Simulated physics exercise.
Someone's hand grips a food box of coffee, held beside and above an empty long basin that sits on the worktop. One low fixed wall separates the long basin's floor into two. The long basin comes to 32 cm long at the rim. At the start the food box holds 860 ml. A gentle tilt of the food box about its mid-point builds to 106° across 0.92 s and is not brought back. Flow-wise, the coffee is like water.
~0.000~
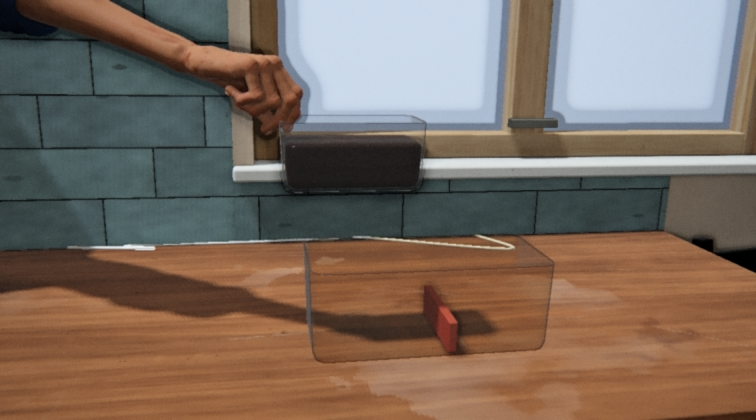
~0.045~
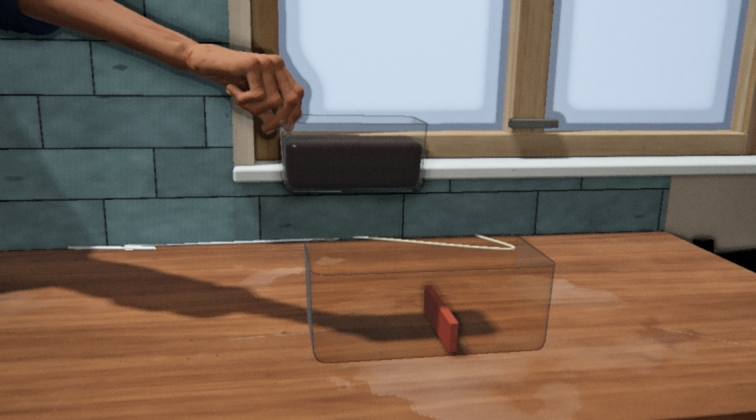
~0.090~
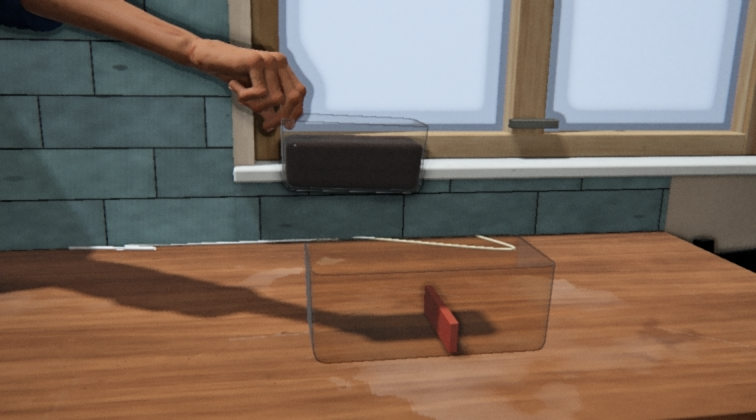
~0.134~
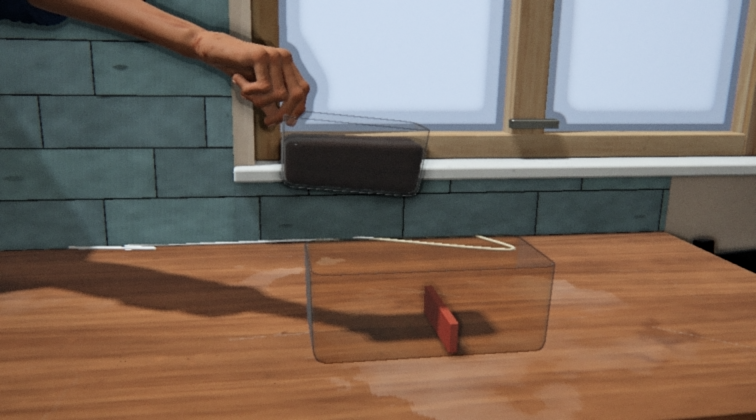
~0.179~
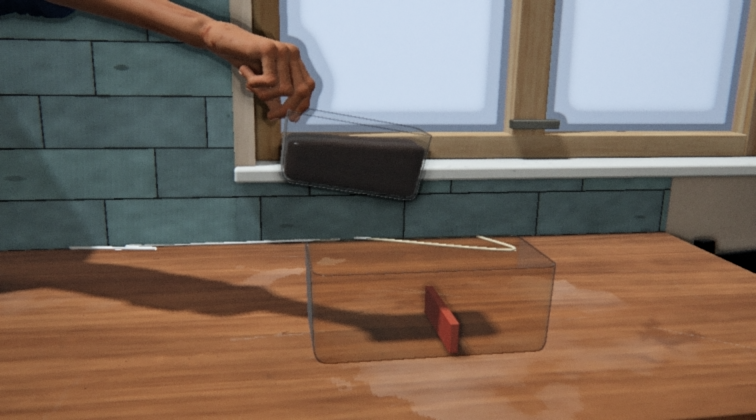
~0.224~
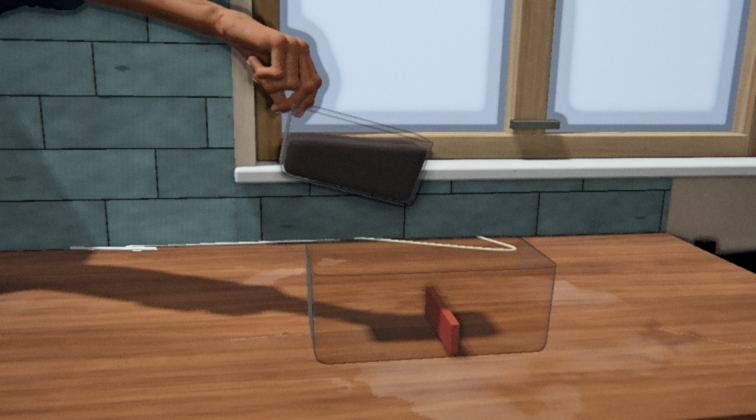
A hand gradually tilting a clear box of dark liquid down to the right above a clear basin with a red divider.
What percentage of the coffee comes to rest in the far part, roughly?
61 %.
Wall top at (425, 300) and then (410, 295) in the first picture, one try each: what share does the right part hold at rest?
In turn about 70 and 80 per cent.
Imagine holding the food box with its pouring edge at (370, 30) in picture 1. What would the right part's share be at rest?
It would then come to around 30 percent.
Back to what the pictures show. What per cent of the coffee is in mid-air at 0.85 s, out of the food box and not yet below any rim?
Something like 5 per cent is in the air then.
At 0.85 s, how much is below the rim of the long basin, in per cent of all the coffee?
It works out near 86 per cent.
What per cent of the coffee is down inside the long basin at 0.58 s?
Near 16 in a hundred.
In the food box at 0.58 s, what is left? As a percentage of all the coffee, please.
42 %.
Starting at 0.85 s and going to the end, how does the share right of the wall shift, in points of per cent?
A loss, roughly 3.
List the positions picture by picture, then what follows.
The first picture shows tilt 0°; pouring edge (419, 121); surface from (283, 140) to (415, 139); the long basin's rim runs from (307, 258) to (535, 250); the wall's top is at (440, 304).
The second picture shows tilt 1°; pouring edge (420, 122); surface from (284, 140) to (416, 140).
The third picture shows tilt 2°; pouring edge (421, 124); surface from (284, 139) to (417, 141).
The fourth picture shows tilt 5°; pouring edge (422, 128); surface from (285, 138) to (417, 142).
The fifth picture shows tilt 10°; pouring edge (424, 134); surface from (286, 138) to (419, 144).
The sixth picture shows tilt 15°; pouring edge (426, 141); surface from (287, 138) to (421, 146).
By 0.58 s the tilt is 75° and 43 per cent is still to pour, 0 is left of the wall and 16 right of it.
By 0.85 s the tilt is 104° and 9 per cent is still to pour, 23 is left of the wall and 63 right of it.
By 1.12 s the tilt is 106° and 0 per cent is still to pour, 36 is left of the wall and 61 right of it.
By 1.42 s the tilt is 106° and 0 per cent is still to pour, 38 is left of the wall and 61 right of it.
At rest 38 per cent lies left of the wall, 61 right of it and 1 outside.
